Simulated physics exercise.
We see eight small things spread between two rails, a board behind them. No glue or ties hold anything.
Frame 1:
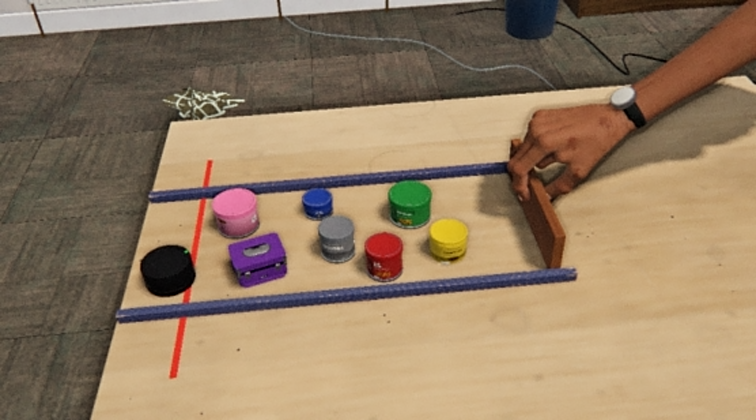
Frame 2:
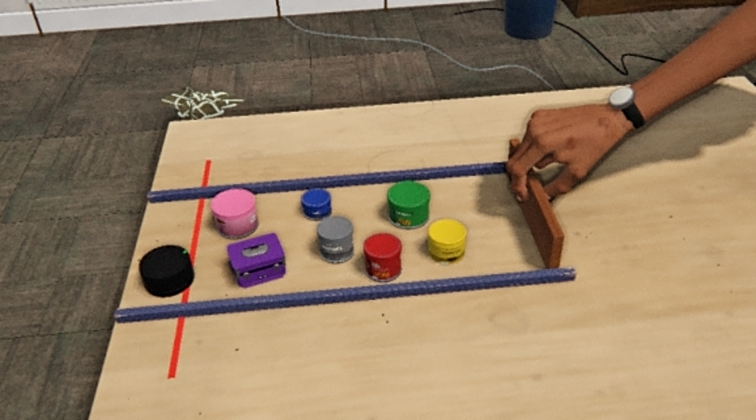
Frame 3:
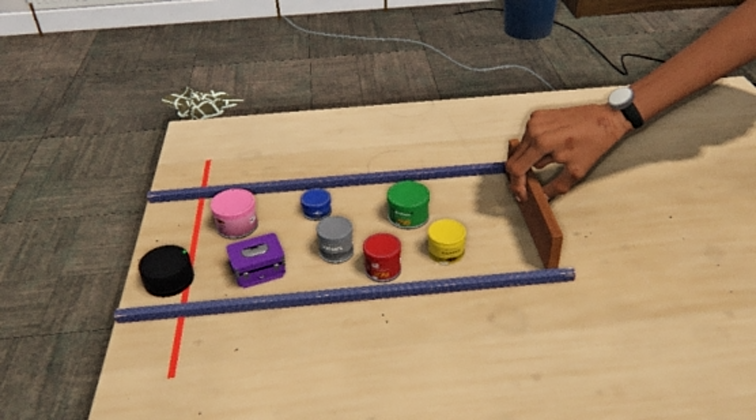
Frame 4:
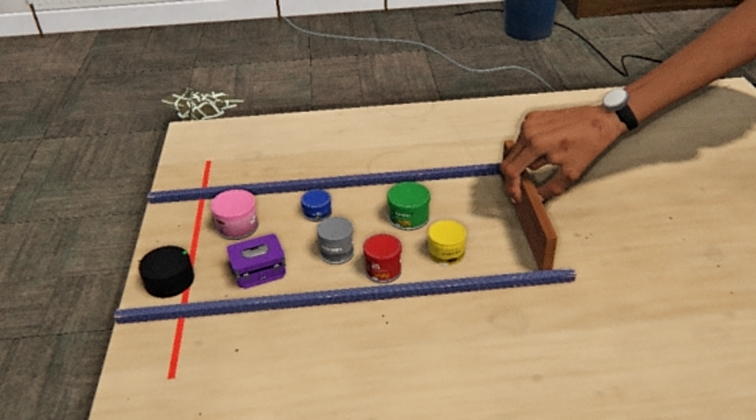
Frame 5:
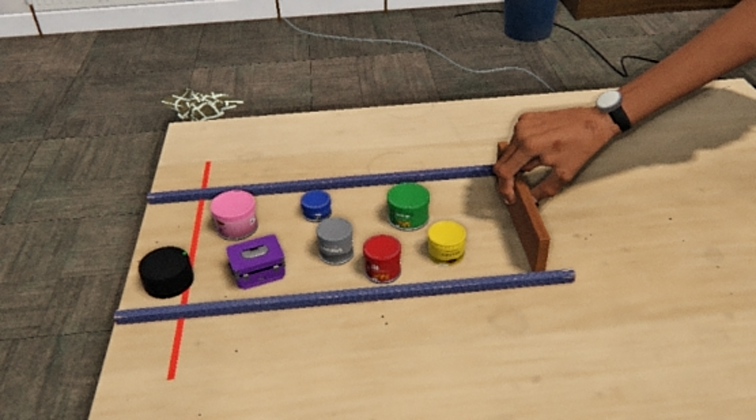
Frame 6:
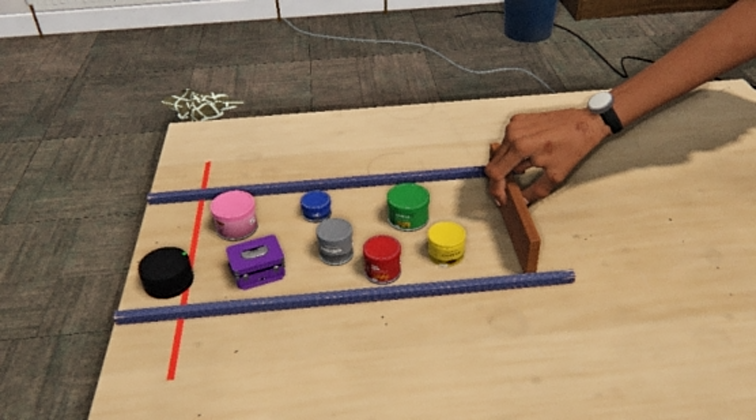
A hand slides a wooden board slightly left between two rails behind eight still objects.
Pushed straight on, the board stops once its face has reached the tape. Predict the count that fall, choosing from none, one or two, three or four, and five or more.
Gone: Just a lone one or pair.
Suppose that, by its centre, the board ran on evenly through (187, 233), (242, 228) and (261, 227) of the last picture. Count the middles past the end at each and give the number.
Per position: 2 / 0 / 0.
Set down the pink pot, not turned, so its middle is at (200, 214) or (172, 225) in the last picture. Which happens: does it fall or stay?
Pink pot: Holds firm; plunges.
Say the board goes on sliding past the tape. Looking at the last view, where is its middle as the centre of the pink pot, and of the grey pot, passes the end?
The middle is at (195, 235) when it's the pink pot, and at (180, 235) when it's the grey pot.
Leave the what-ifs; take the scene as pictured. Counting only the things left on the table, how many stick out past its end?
As for overhanging, the count is 3.
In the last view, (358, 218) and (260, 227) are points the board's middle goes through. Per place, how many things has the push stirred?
Answer - first 5, then 8.
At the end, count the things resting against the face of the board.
The number is 4.
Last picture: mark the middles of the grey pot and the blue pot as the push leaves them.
Final spots - grey pot (140, 244), blue pot (184, 206).
Soon after, none off yet; black lid at rest near (166, 272); pink pot at rest near (235, 216); purple case at rest near (257, 263).
After that, none off yet; black lid at rest near (166, 272); pink pot at rest near (235, 216); purple case displaced a little near (243, 265).
And then, none off yet; black lid displaced a little near (140, 272); pink pot displaced about its own width near (182, 215); purple case displaced about its own width near (183, 274).
In the end, the number that fall off is one or two; gone, black lid.
